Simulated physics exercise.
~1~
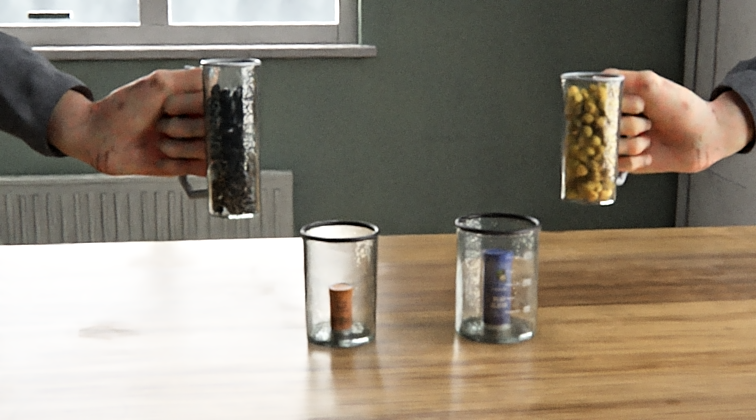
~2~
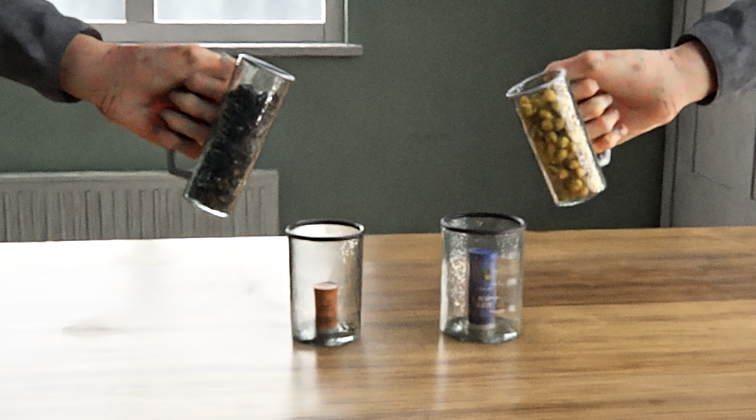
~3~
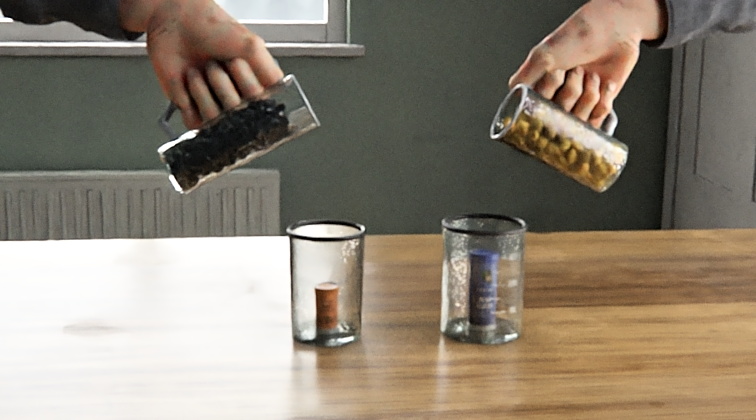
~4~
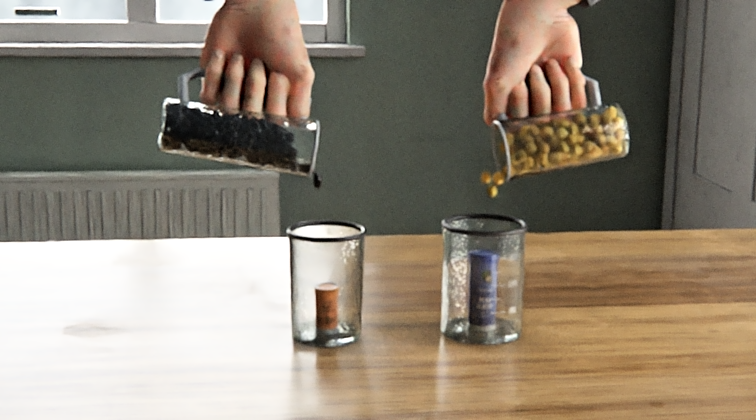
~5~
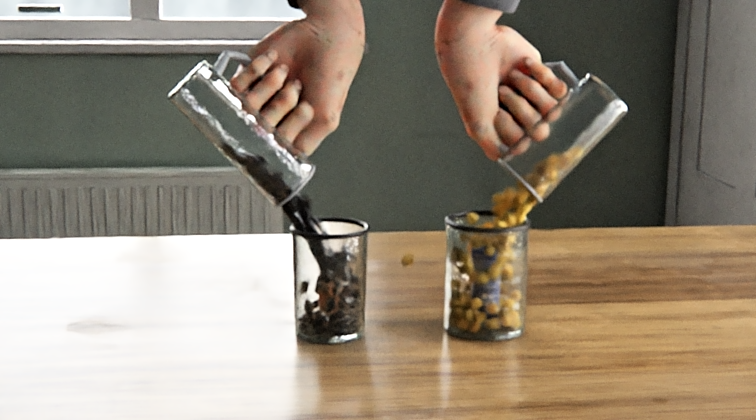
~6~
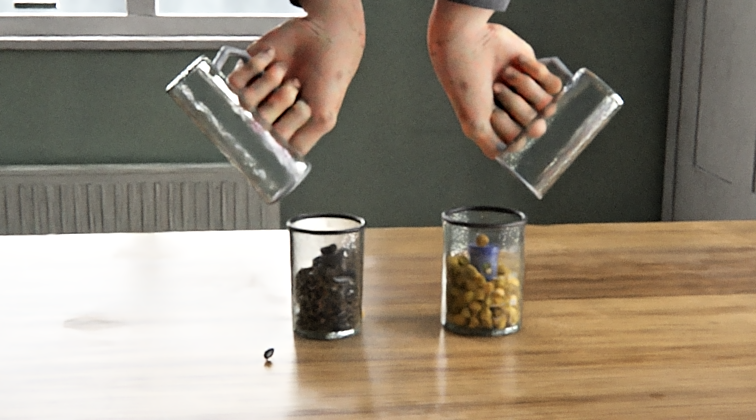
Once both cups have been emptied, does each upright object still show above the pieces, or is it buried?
The blue object on the right still stands out above the yellow pieces. The reddish-brown one on the left is hidden under the dark pieces.
